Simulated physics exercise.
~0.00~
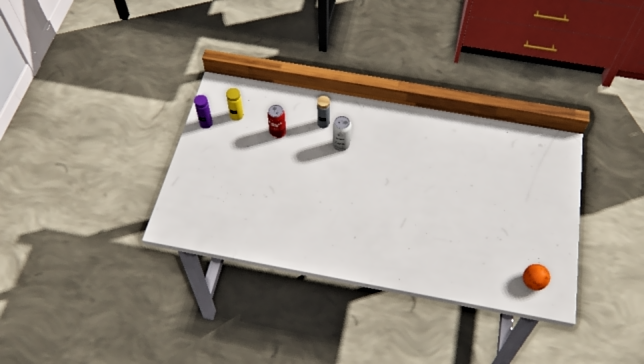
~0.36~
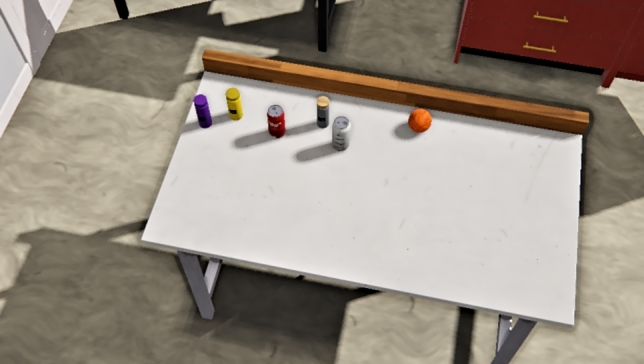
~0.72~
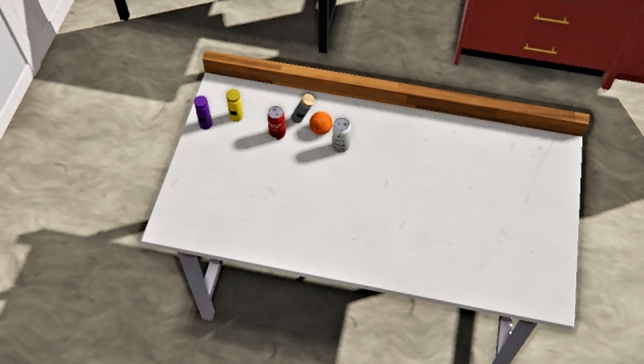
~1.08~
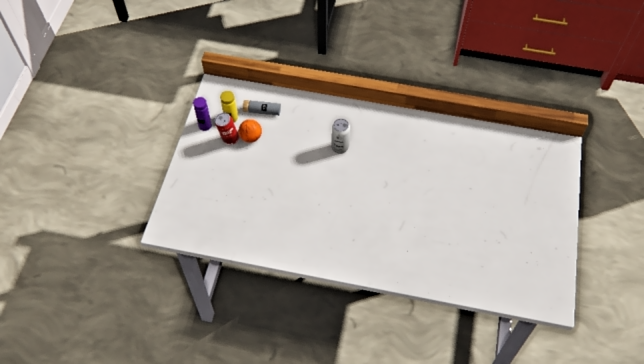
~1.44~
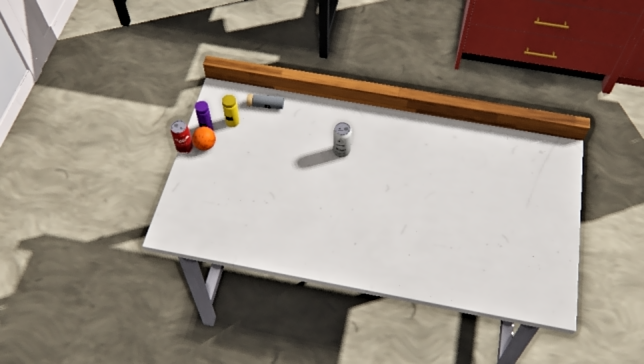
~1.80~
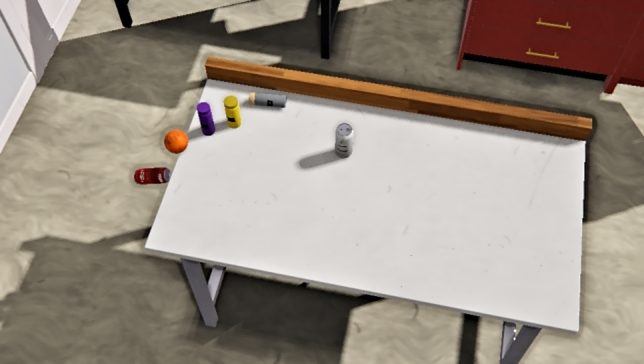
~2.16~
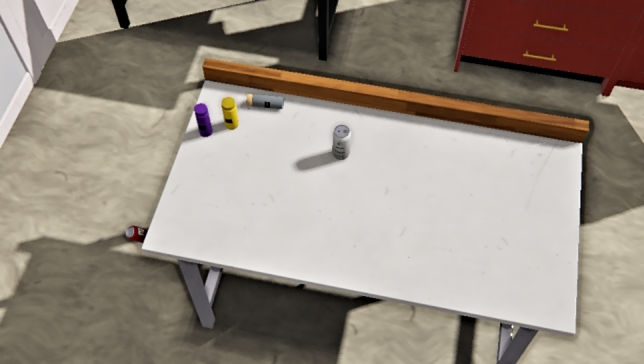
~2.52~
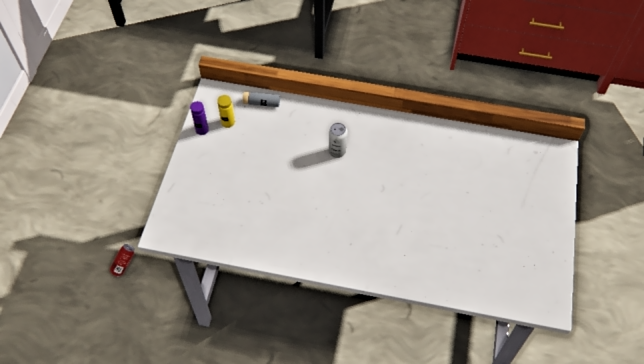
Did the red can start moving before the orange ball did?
No, the orange ball moved first, travelling across the table to the rail while the red can was still standing in its place.
